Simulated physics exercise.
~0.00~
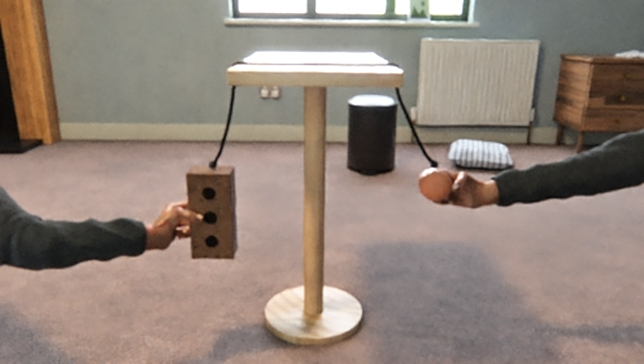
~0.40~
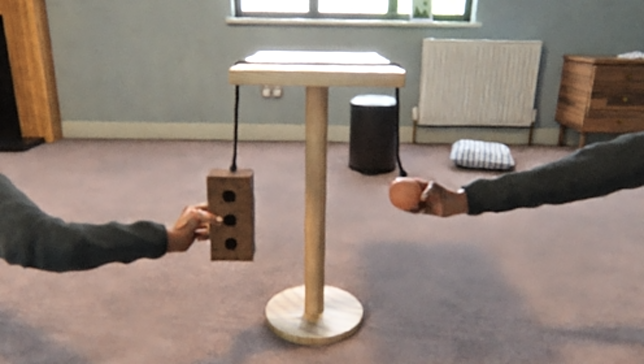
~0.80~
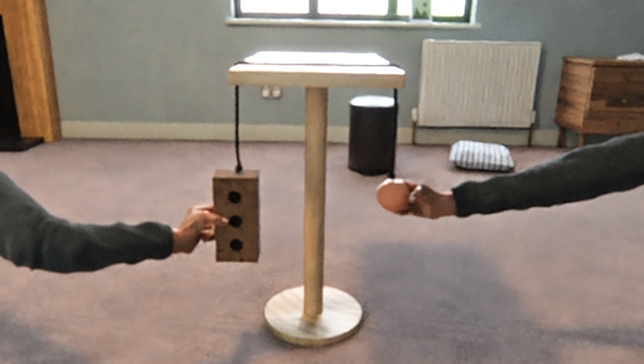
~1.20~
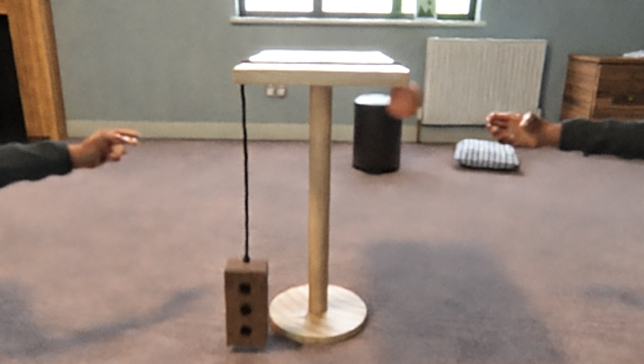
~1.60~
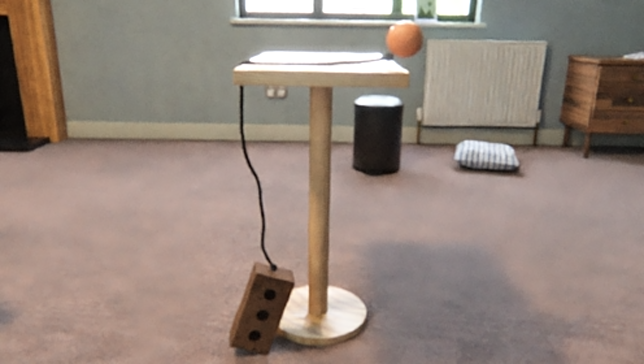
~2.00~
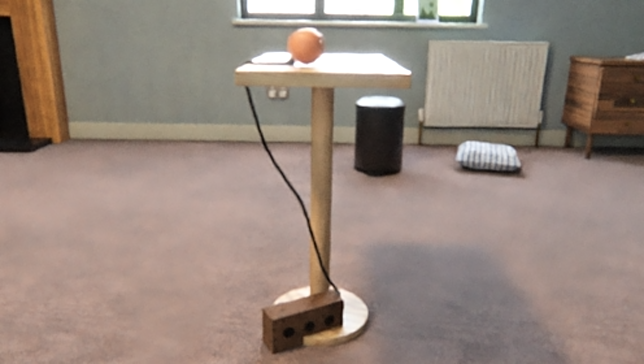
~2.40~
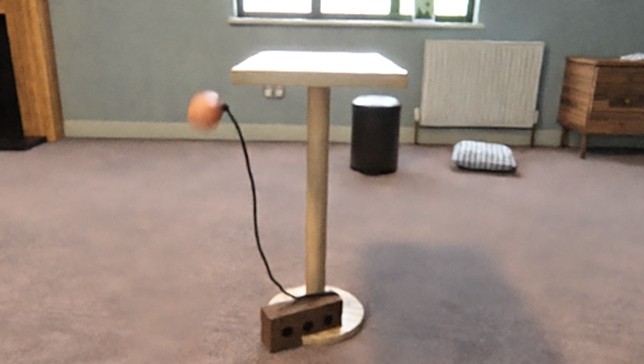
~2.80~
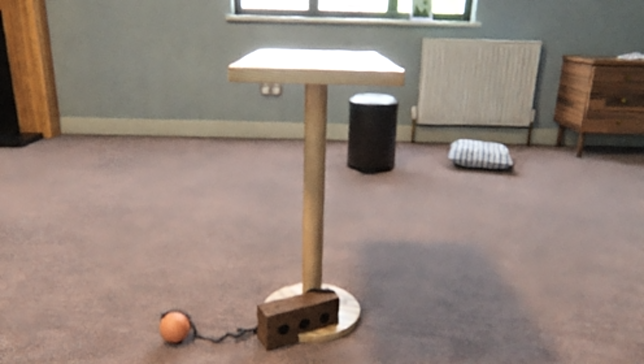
A released brick drops, pulling an orange ball over the table before both land on the floor.
